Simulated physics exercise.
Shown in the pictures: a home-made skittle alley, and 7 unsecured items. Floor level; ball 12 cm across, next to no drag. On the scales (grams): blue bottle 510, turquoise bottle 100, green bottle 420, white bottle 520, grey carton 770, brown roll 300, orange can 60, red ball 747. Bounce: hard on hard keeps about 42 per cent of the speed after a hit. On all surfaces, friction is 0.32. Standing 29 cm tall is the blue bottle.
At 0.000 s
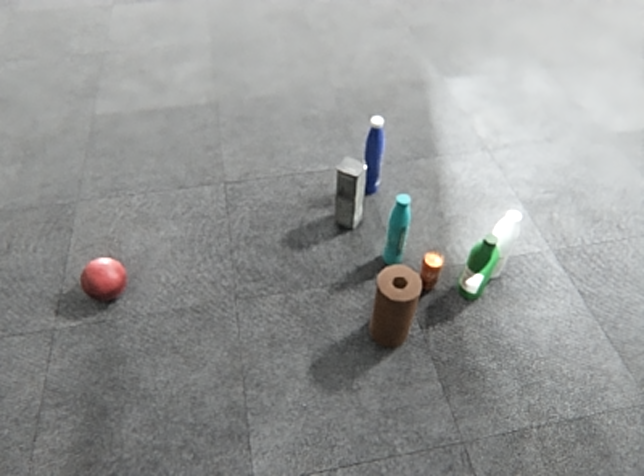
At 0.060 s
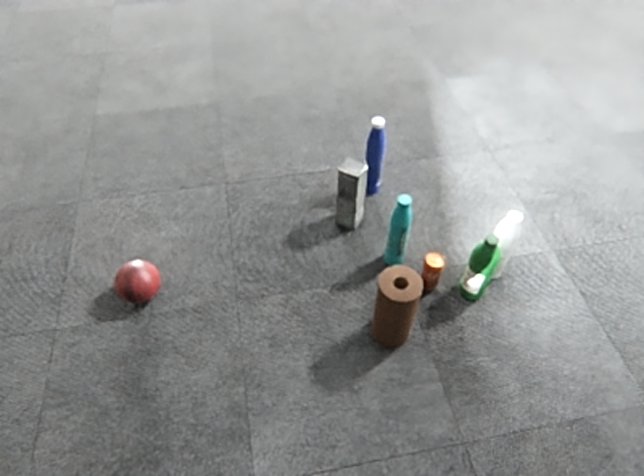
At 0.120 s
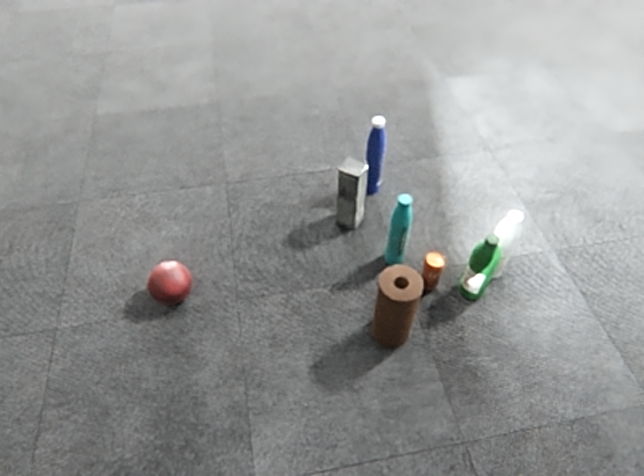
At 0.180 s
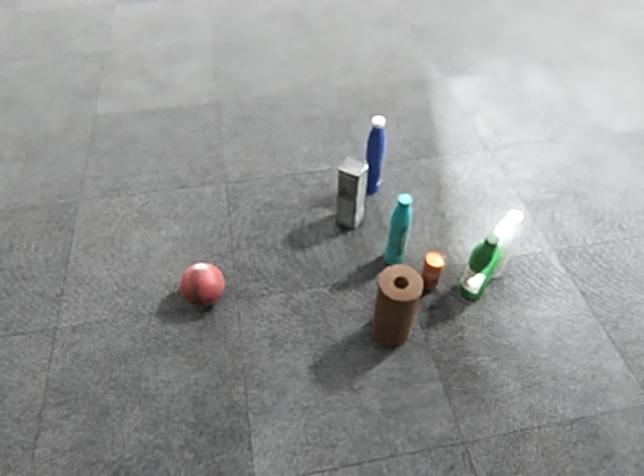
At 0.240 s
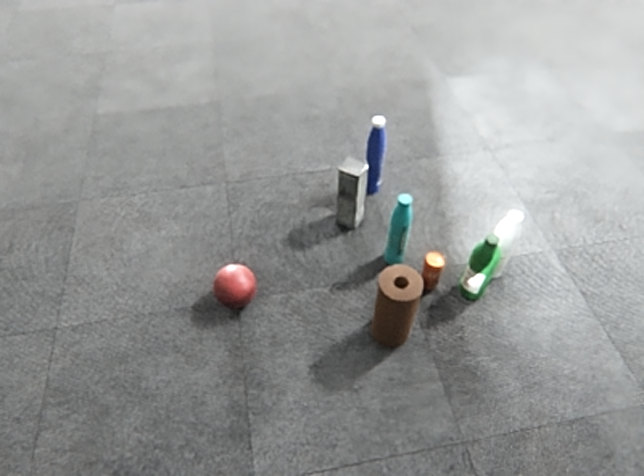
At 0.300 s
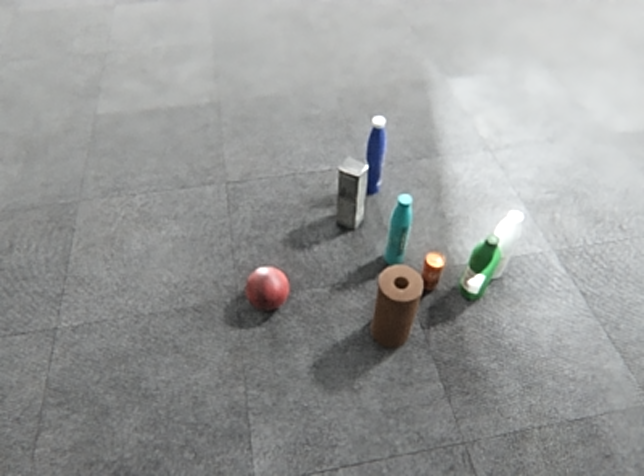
Bottles, a carton, a brown roll and a can stand still as a red ball rolls right.
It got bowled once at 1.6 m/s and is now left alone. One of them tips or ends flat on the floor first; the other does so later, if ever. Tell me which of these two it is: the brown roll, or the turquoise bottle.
Of the two, it is the first.
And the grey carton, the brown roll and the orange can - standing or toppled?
In the last frame the grey carton remains up, the brown roll does not stay up and the orange can does not stay up.
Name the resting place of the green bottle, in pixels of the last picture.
Look near (533, 267) and you'll find it.
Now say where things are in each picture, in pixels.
Ball has run 0 cm; red ball (104, 279); brown roll (394, 308); turquoise bottle (397, 231), in the first picture.
Ball has run 9 cm; red ball (138, 282); white bottle (502, 245), in the second picture.
Ball has run 19 cm; red ball (170, 283); orange can (432, 272), in the third picture.
Ball has run 28 cm; red ball (202, 285); green bottle (481, 265), in the fourth picture.
Ball has run 37 cm; red ball (235, 287); grey carton (352, 195), in the fifth picture.
Ball has run 46 cm; red ball (268, 289); brown roll (395, 308); turquoise bottle (399, 231), in the sixth picture.
Around 0.60 s, ball has run 87 cm; red ball near (413, 287); brown roll at 7° to upright near (437, 334).
Around 0.80 s, ball has run 102 cm; red ball near (465, 282); brown roll at 59° to upright near (480, 382); orange can at 20° to upright; green bottle shifted 6 cm.
Around 1.20 s, ball has run 111 cm; red ball near (496, 286); brown roll on its side near (510, 432); orange can on its side; green bottle shifted 14 cm.
Finally (4.0 s), on their side or leaning hard on the floor, brown roll and orange can; not toppled but over 8 cm from the start, green bottle; the other 4 still in place (within 8 cm). Final places as that camera would see them, brown roll near (504, 439), turquoise bottle near (399, 231). Brown roll went at 0.74 s; turquoise bottle was never lost.
